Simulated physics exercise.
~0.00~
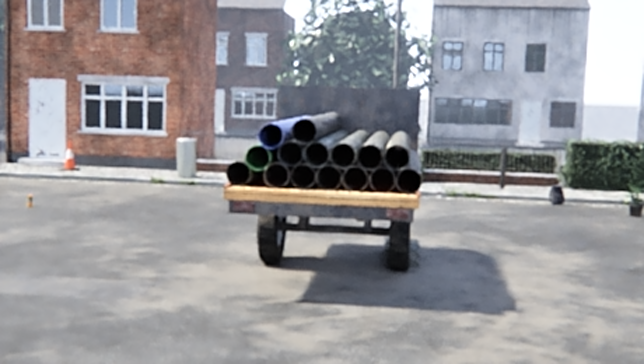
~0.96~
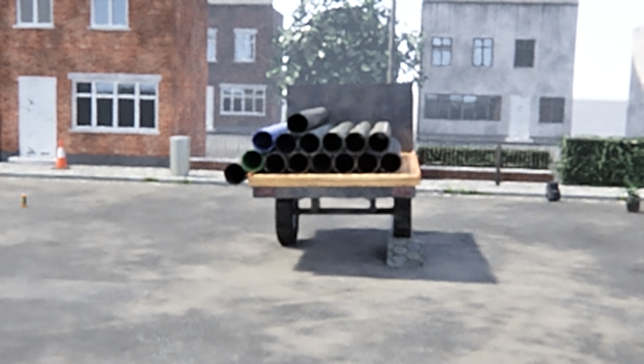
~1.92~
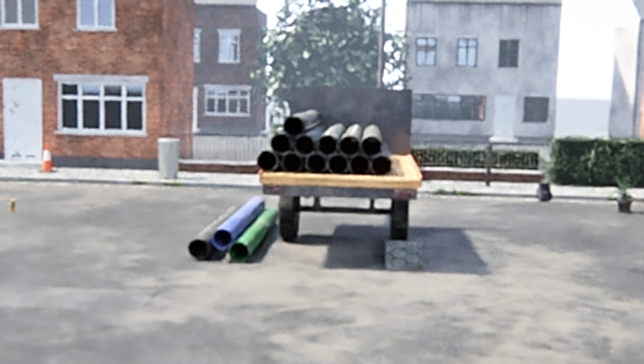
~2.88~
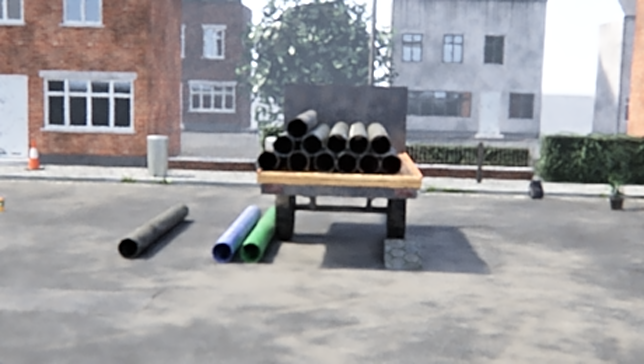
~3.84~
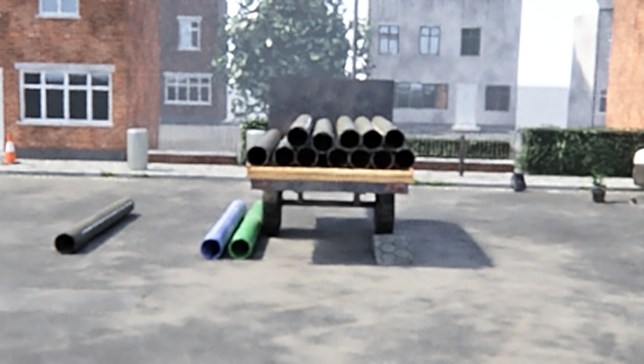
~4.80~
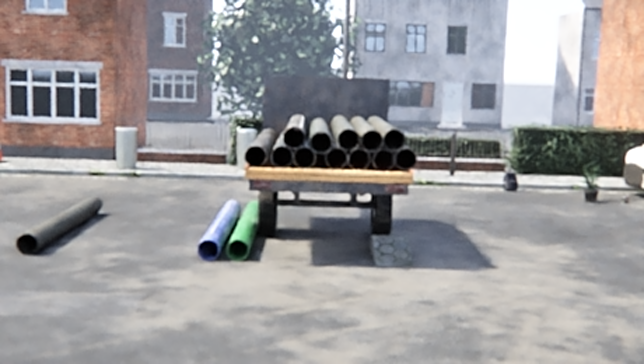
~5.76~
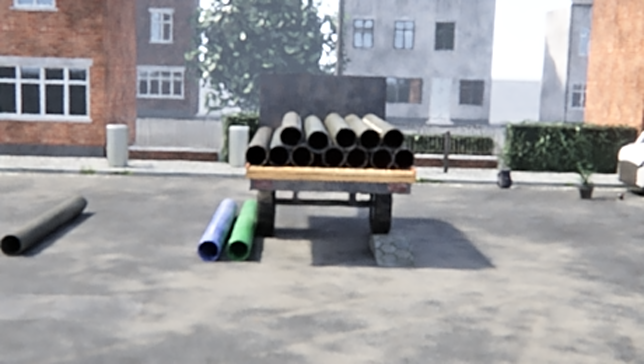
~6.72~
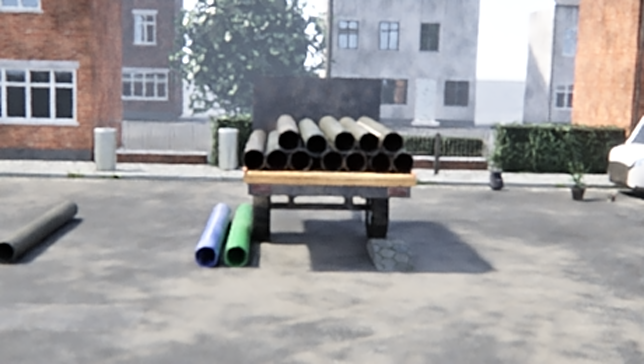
The clip opens on a flat trailer stacked with hollow pipes, a blue one and a green one among the dark ones at the left, in a paved yard before brick and grey houses. As its right wheel meets a low stone hump, the load shifts left and a dark pipe slides out over the edge. The blue and green pipes follow it off the left side, and all three land on the ground. The dark one rolls farther left, while the coloured pair stops near the wheel. The view drifts slightly sideways, ending with the remaining stack still on the level, halted trailer.
